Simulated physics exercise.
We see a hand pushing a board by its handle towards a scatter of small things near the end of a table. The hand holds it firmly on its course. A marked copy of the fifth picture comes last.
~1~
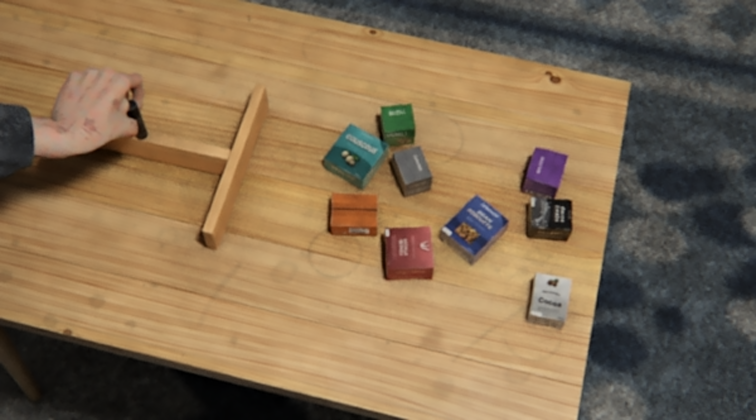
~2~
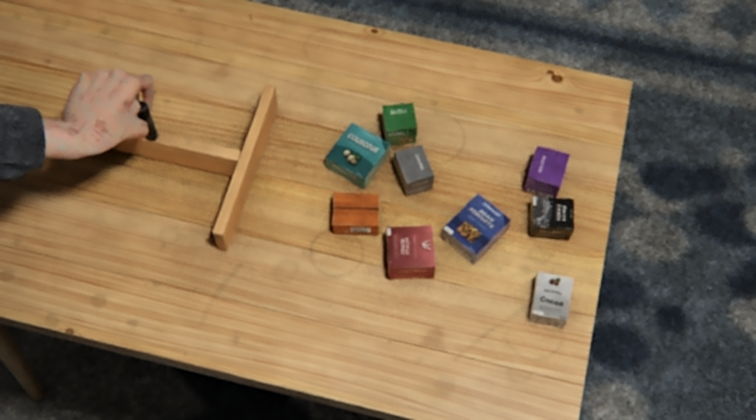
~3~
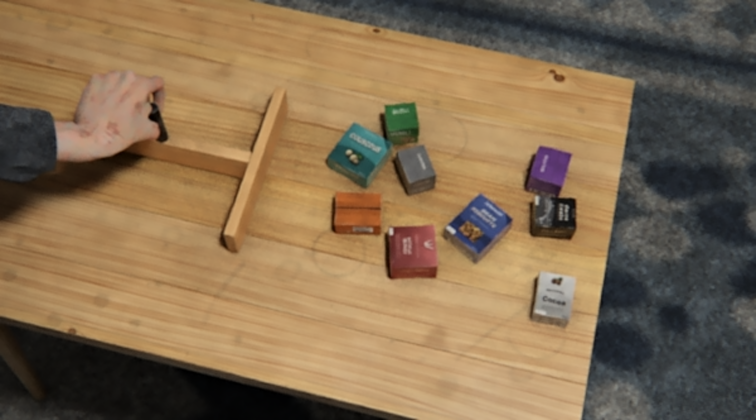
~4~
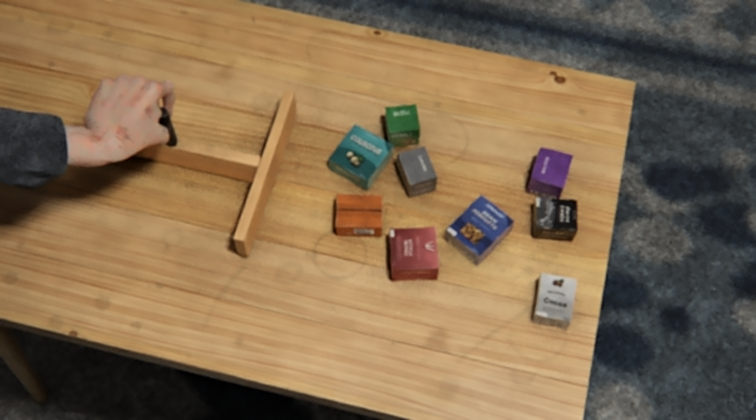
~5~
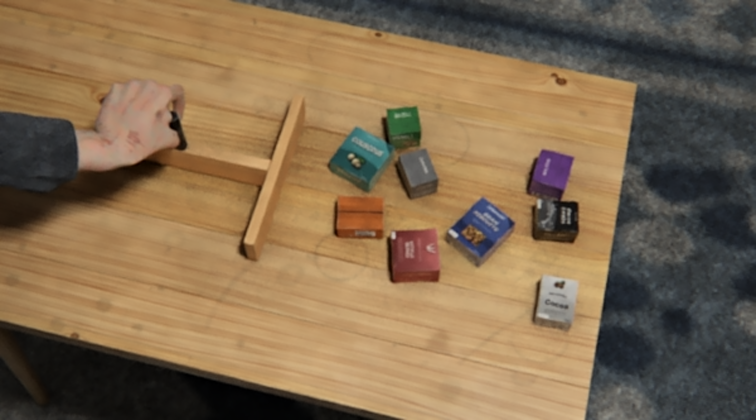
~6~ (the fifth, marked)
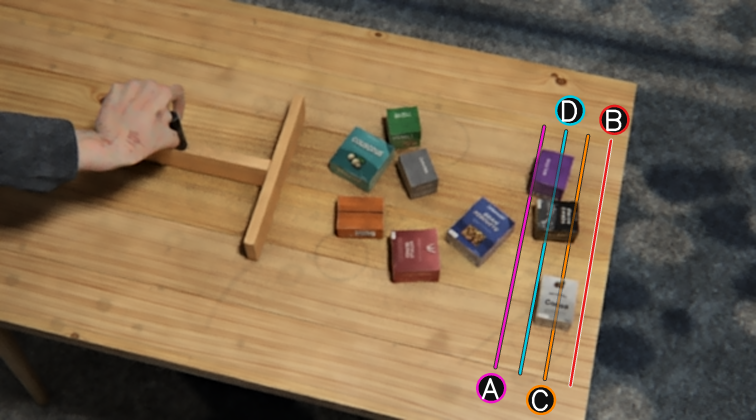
A hand sliding a T-shaped wooden board slowly right across a table towards a scatter of small coloured boxes.
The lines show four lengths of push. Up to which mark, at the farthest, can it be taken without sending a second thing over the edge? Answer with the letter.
It can go as far as A.
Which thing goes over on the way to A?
It is the black box.
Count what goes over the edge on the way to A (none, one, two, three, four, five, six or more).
One.
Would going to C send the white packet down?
Yes.
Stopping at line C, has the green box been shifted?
Yes.
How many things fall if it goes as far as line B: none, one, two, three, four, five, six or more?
In all, six or more.
On the marked copy, A at (521, 240); B at (592, 256); C at (568, 250); D at (544, 245).
With A. Early on, board (363, 186); red box (424, 260); turquoise packet (402, 169).
Further on, board (452, 206); black box (572, 220); purple box (562, 176).
At the end, board (521, 221); black box over the edge; blue packet (604, 264); one fallen.
As for the rest, B drops eight; C drops four; D drops four.
